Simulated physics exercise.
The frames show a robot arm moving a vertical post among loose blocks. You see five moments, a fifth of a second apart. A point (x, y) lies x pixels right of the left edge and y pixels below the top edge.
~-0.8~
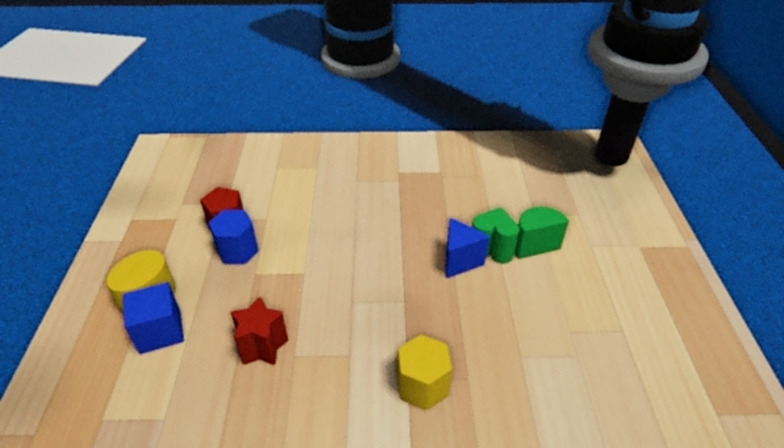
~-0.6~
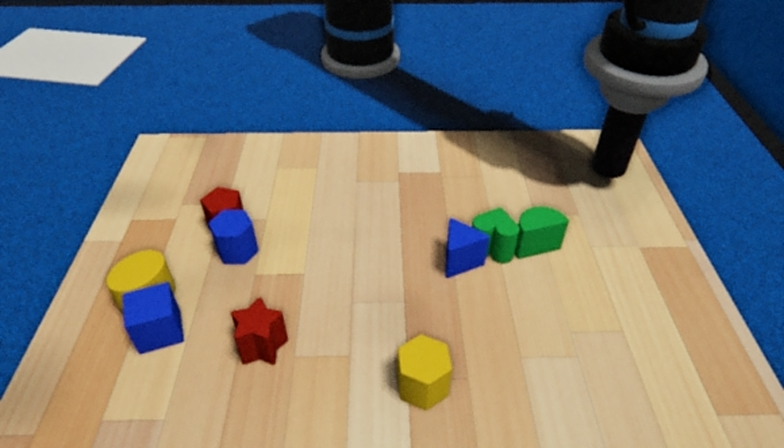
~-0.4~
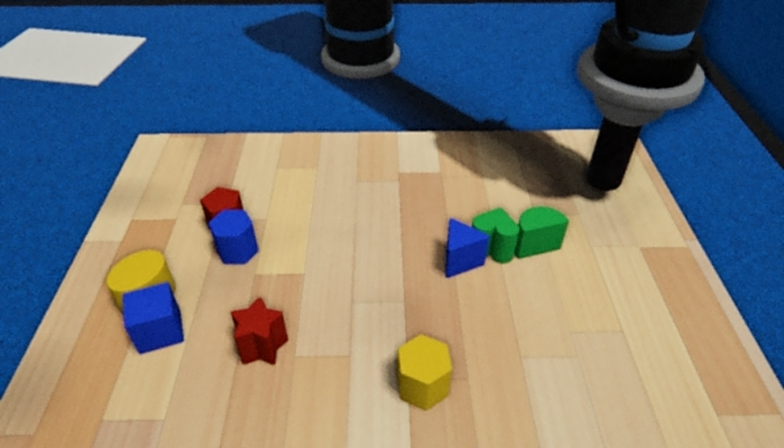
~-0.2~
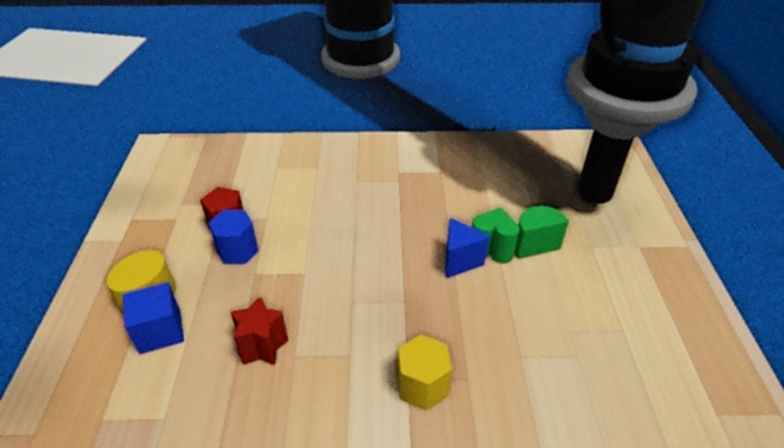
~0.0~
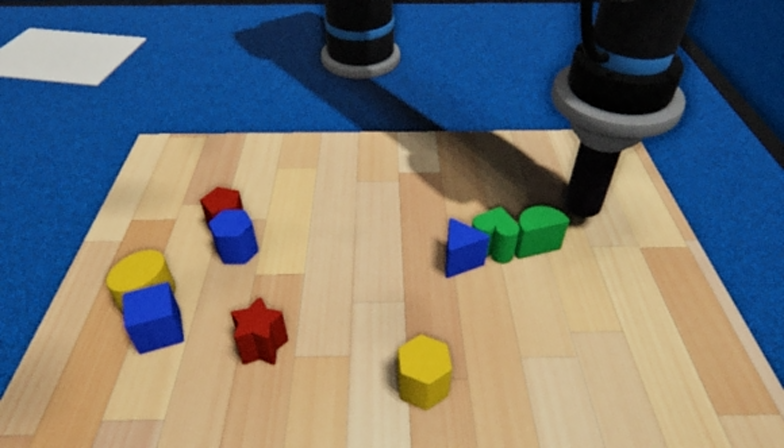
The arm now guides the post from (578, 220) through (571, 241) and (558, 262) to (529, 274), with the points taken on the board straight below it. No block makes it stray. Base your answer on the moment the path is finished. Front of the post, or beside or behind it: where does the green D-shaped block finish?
Ahead.
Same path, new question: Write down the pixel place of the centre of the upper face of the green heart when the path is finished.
Roughly at (464, 214).
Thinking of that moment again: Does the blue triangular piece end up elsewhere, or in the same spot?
It ends up somewhere else.
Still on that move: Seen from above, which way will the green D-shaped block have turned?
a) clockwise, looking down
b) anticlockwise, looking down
(a)
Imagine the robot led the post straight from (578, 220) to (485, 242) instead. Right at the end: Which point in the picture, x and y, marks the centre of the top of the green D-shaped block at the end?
The middle of the upper face of the green D-shaped block will lie at about (527, 234) in the picture.
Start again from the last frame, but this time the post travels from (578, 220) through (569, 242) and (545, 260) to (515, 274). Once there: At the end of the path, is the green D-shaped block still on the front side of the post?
Yes, I think so.
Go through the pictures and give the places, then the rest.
Tip of the post (611, 158), middles of tops, blue triangular piece (463, 234), green heart (497, 221), green D-shaped block (541, 217), in the first frame.
Post (608, 169), nothing pushed, in the second frame.
Post (603, 181), nothing pushed, in the third frame.
Post (594, 194), nothing pushed, in the fourth frame.
Post (582, 207), blue triangular piece (463, 234), green heart (497, 221), green D-shaped block (541, 217), in the fifth frame.
On the path given first. One third of the way, post (575, 228); green D-shaped block (539, 220).
Two thirds of the way, post (561, 249); blue triangular piece (458, 236), turned 10° clockwise; green heart (479, 220), turned 40° clockwise; green D-shaped block (521, 234), turned 30° clockwise.
At the end, post (533, 261); blue triangular piece (448, 237); green heart (464, 214), turned 70° clockwise; green D-shaped block (493, 238), turned 55° clockwise.
